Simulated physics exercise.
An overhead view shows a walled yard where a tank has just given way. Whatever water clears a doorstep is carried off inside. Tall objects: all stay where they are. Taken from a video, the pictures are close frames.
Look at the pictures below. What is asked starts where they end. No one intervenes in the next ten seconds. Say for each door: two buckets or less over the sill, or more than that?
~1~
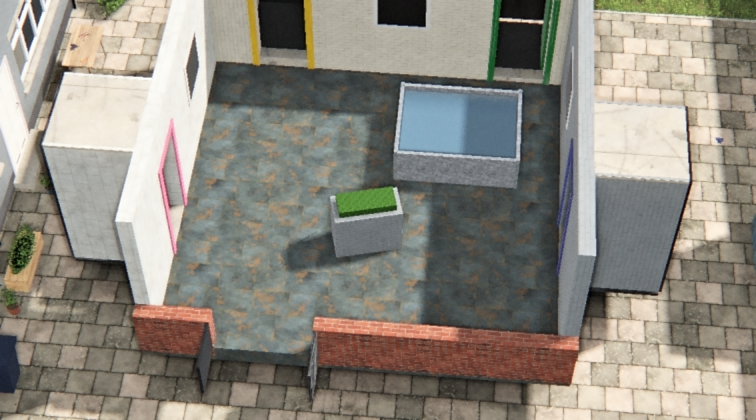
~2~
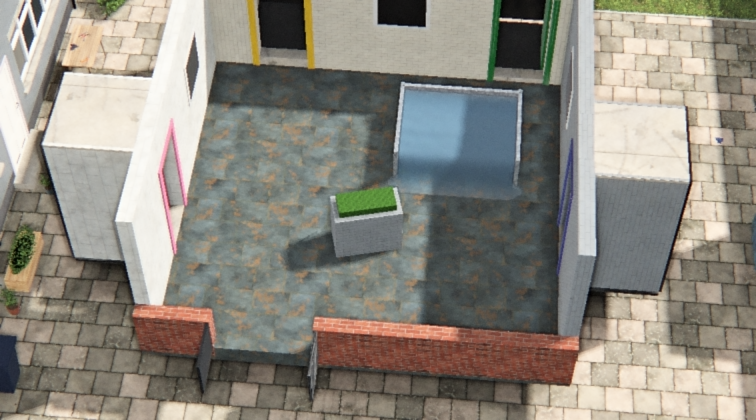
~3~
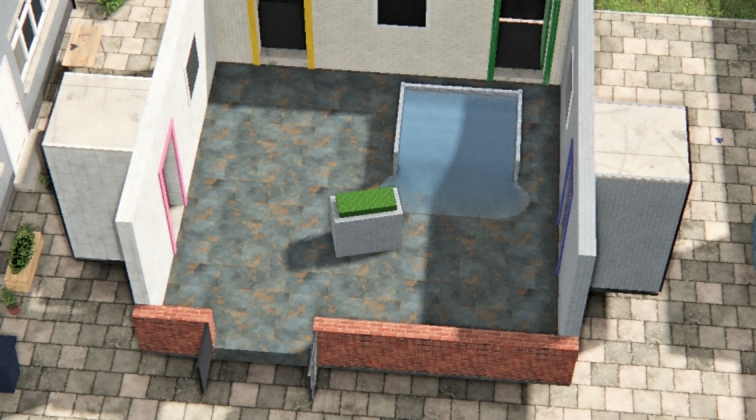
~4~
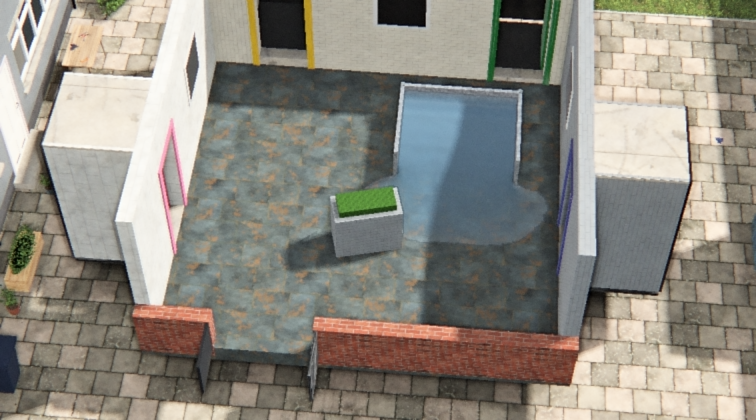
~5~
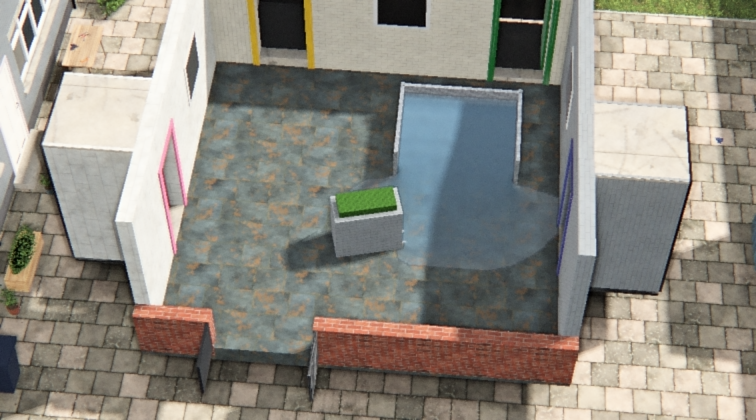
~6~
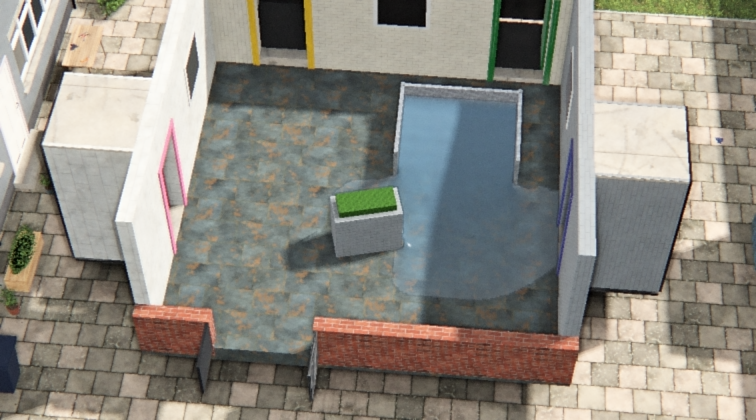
Blue door - more, green door - two or less, pink door - more, yellow door - two or less.
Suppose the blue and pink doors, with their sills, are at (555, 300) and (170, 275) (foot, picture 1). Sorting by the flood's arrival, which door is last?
That would be the yellow door.
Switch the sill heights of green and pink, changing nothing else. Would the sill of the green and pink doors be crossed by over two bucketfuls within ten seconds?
I reckon green crosses the line and pink remains short.
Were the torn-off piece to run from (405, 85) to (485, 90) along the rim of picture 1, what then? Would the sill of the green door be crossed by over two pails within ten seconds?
Green: Above the limit.
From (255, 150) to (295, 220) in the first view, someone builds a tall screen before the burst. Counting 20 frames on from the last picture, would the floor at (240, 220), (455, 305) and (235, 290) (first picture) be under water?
Point by point: First not reached, second submerged, third submerged.
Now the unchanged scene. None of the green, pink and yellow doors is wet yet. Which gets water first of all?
The answer here is the pink one.
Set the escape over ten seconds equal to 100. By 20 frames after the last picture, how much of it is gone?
My reading is about 20 per cent.
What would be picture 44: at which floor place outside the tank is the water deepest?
I would point to (559, 92).
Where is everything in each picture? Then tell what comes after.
Still water in the water tank at (459, 124), in the first picture.
Water pours out at (455, 174) and has run to a hidden place, in the second picture.
The front is at a hidden place, out from the gap at (455, 175), in the third picture.
The front is at a hidden place, out from the gap at (455, 175), in the fourth picture.
The front is at (517, 259), out from the gap at (455, 176), in the fifth picture.
The front is at (408, 290), out from the gap at (455, 176), in the sixth picture.
A moment on, water covers 35 % of the floor; the blue door under two buckets in, the green door not reached, the pink door not reached, the yellow door not reached.
Next, water covers 45 % of the floor; the blue door under two buckets in, the green door not reached, the pink door not reached, the yellow door not reached.
Then, water covers 60 % of the floor; the blue door over two buckets in, the green door not reached, the pink door under two buckets in, the yellow door not reached.
Later, water covers 80 % of the floor; the blue door over two buckets in, the green door wet at the sill, nothing in, the pink door over two buckets in, the yellow door not reached.
In the end, water covers 95 % of the floor; the blue door far over two buckets in, the green door under two buckets in, the pink door over two buckets in, the yellow door wet at the sill, nothing in.
